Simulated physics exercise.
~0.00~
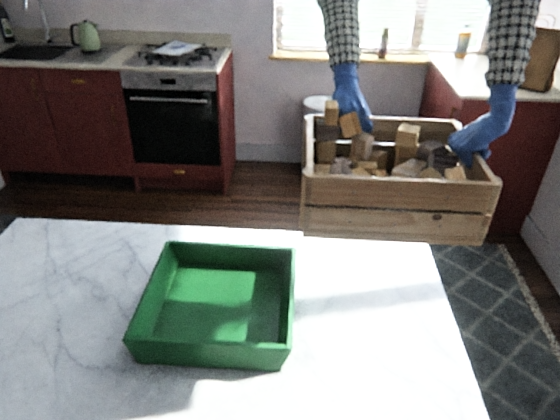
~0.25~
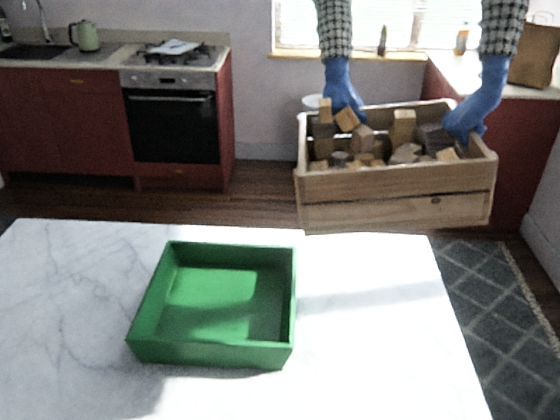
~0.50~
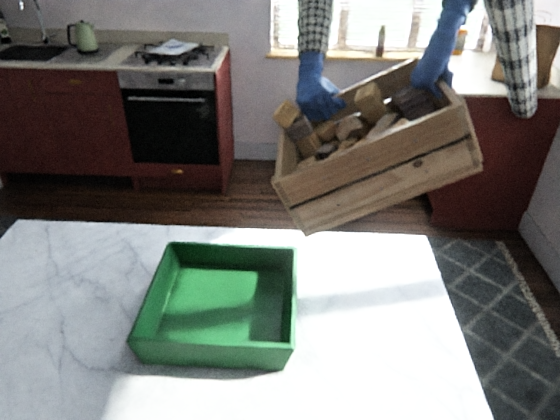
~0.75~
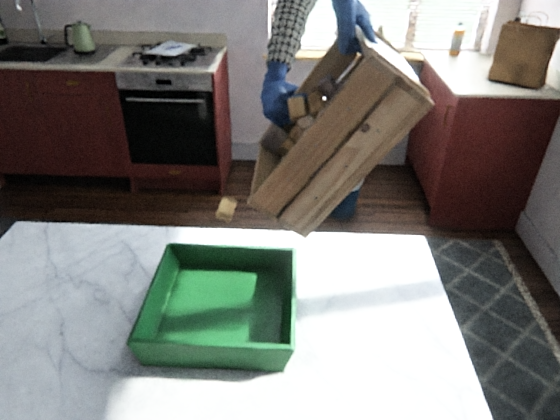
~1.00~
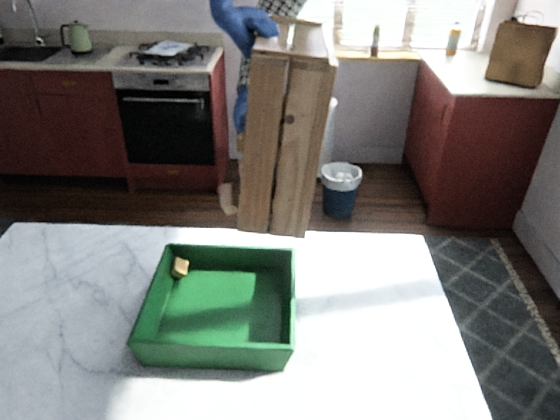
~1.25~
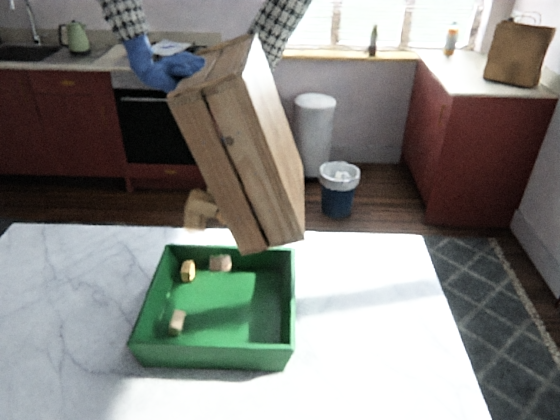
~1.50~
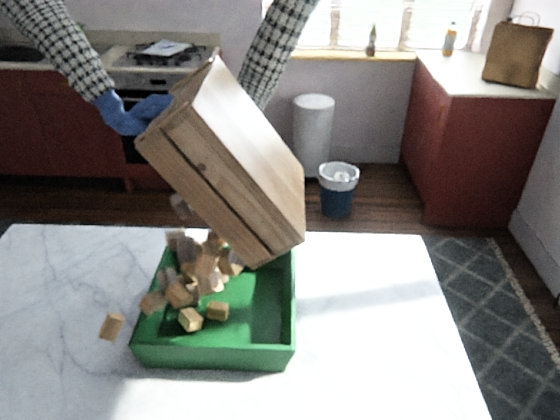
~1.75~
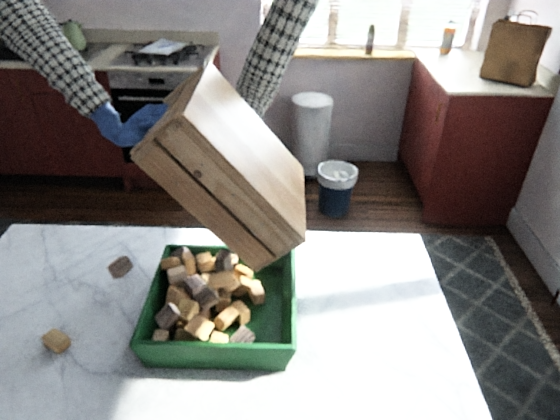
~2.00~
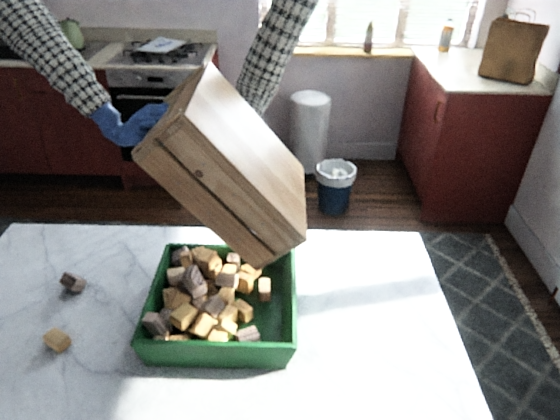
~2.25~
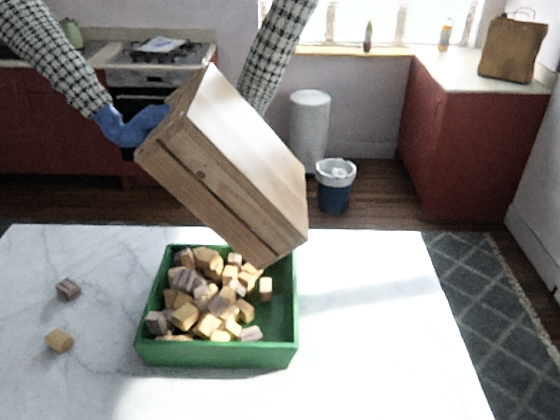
At the start, gloved hands hold a wooden box full of timber offcuts in a kitchen, beyond a pale marble table where a green box sits. The hands raise the wooden box and tip it toward the left, and a first offcut drops toward the green box. As the tilt steepens, a few more fall in, then a heap tumbles out in a rush. Some pieces scatter to the left, missing the green box. The wooden box is then held tilted, with most offcuts piled in the green box and two lying on the table.
